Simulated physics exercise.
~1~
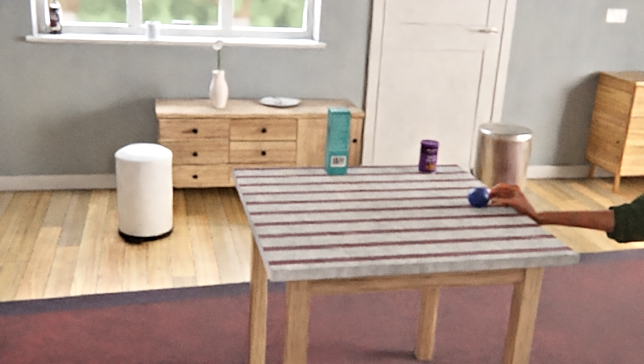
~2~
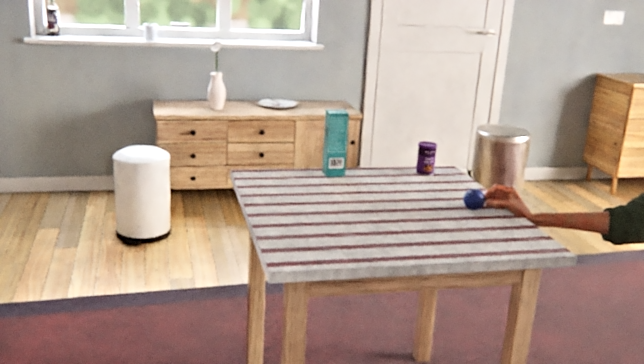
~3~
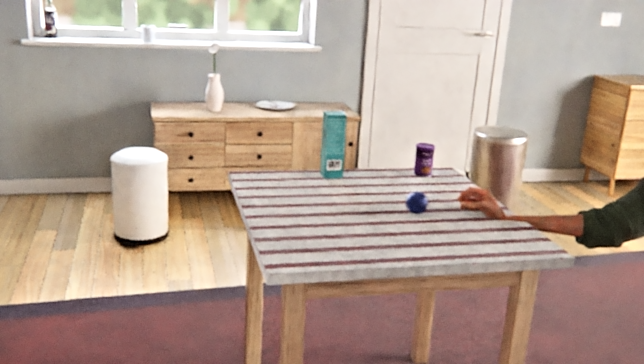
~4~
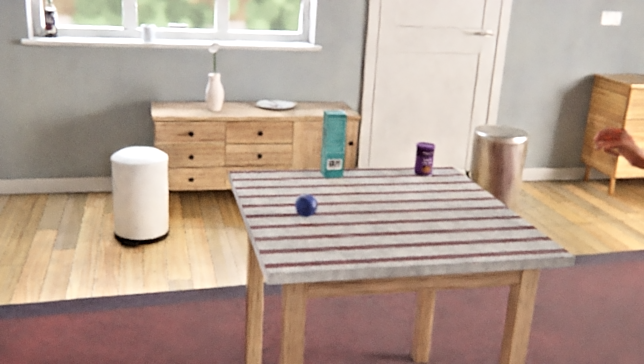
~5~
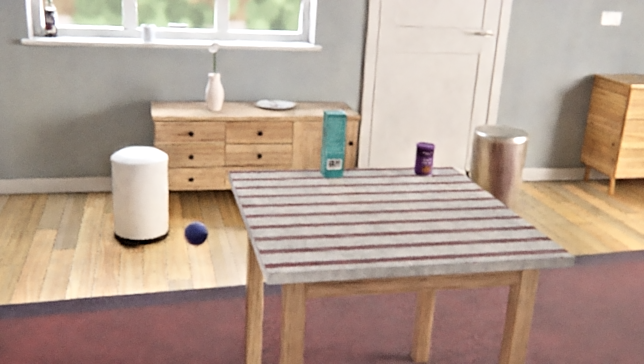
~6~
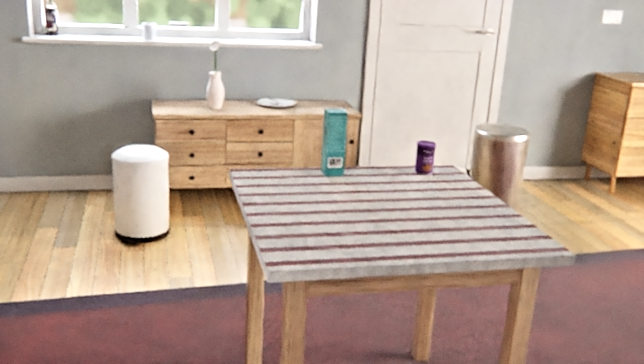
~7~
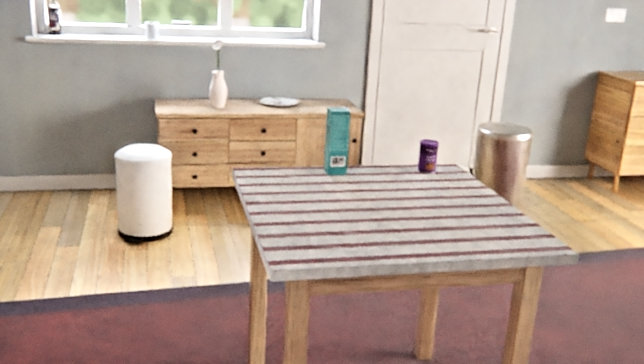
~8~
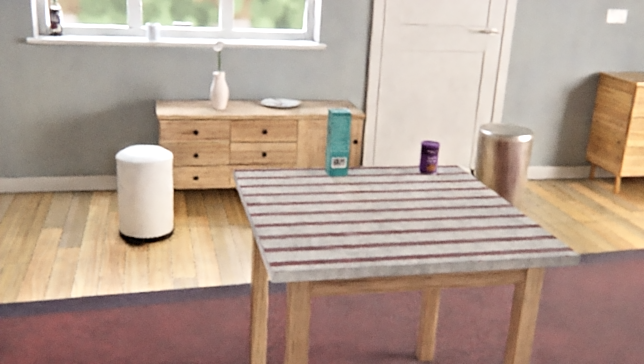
In a grey-walled room with a wooden floor and a dark red rug, a slightly swaying view looks across a striped table toward a wooden sideboard, a window and a white door. A turquoise carton stands near the table's back edge, with a purple tin to its right, while a hand reaches in from the right to a blue ball. The hand sends the ball leftward, lets go and draws back out of view. The ball crosses the tabletop alone, passes the left edge and drops toward the floor. It disappears from sight, leaving the carton and tin standing in place.
